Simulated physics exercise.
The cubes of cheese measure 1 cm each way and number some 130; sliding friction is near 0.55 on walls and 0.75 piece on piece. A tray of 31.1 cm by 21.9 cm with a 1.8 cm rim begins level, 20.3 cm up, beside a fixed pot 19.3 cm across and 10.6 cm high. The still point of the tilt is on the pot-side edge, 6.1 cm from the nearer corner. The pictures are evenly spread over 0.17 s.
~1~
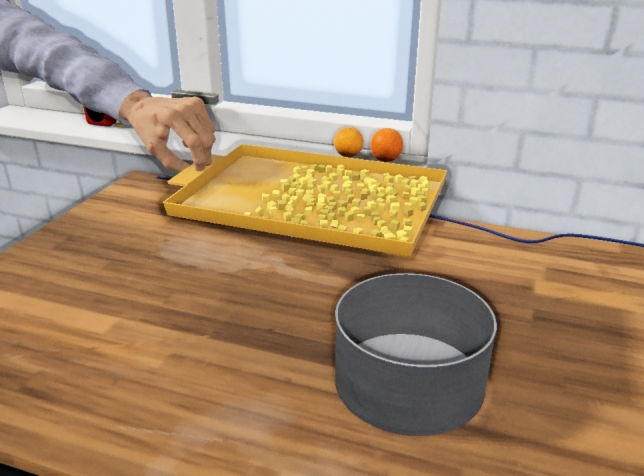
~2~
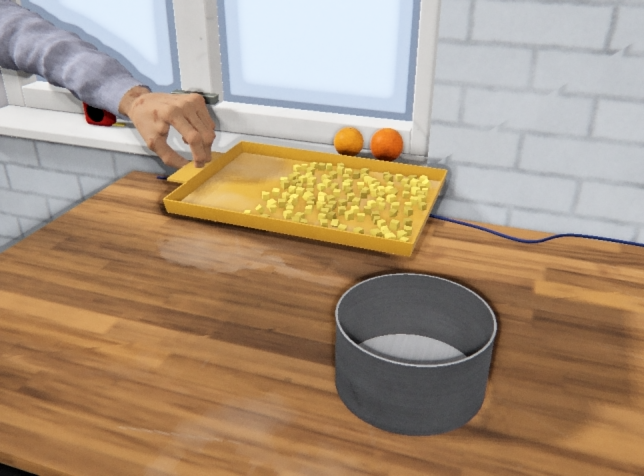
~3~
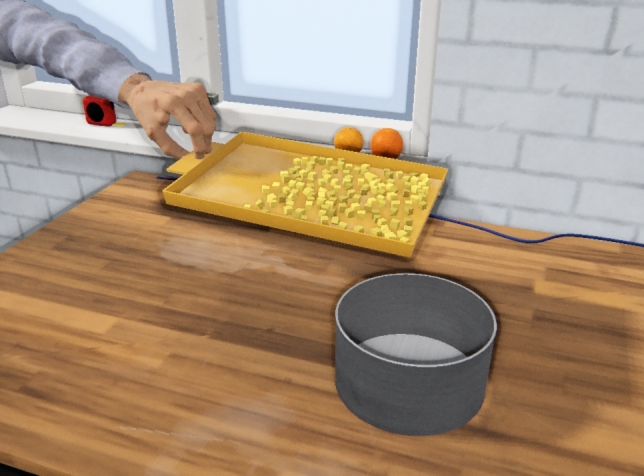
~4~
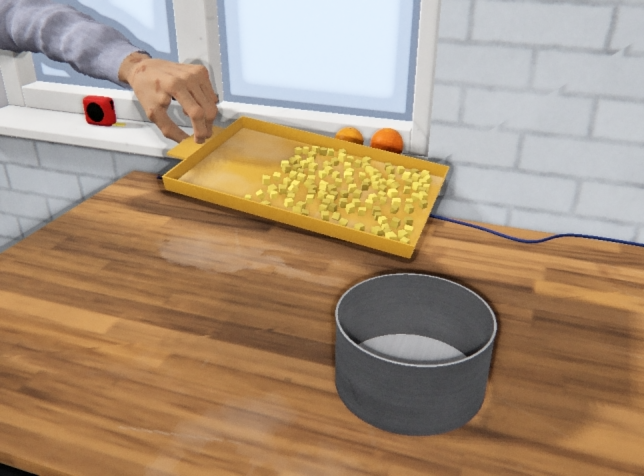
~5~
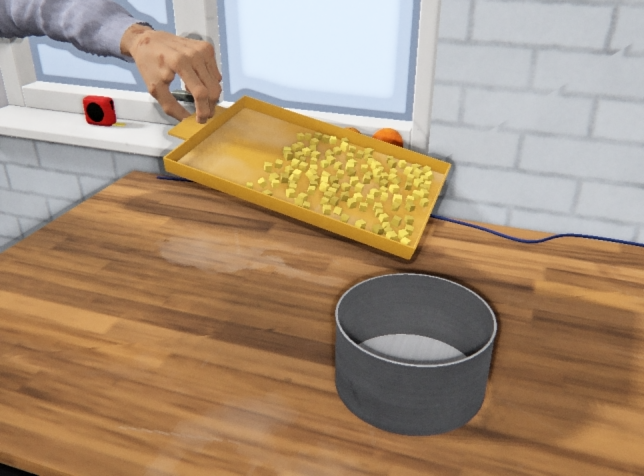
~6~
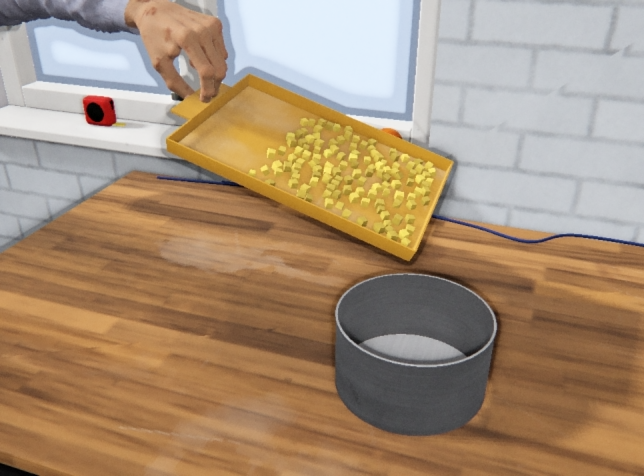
On a wooden counter, a hand lifts the left end of a yellow tray of cheese cubes.
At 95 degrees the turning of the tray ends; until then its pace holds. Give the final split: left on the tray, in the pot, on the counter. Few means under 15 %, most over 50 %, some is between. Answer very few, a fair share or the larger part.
Left on the tray: Very few; in the pot: The larger part; on the counter: A fair share.
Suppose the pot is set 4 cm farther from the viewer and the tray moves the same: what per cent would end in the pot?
In that case some 65 per cent.
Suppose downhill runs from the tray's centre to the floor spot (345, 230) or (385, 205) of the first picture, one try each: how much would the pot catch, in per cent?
Some 90 and 25 per cent.
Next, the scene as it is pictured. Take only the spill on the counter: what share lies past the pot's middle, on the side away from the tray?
About 100 per cent.
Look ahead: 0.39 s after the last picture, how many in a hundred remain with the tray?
Some 95 per cent of the load.
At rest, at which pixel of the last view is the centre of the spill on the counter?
Around (596, 418).
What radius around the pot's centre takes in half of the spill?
About 24 cm.
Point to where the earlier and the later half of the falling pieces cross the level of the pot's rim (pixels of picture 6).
At about (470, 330), then at (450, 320).
Then, 0.23 s after the last picture, tilt 57 degrees; the tray holds 100 %, the pot 0 %.
Then, 0.39 s after the last picture, tilt 84 degrees; the tray holds 95 %, the pot 0 %.
Then, 0.67 s after the last picture, tilt 95 degrees; the tray holds 10 %, the pot 50 %.
In the end, tray 0 %, pot 70 %, counter 30 %.
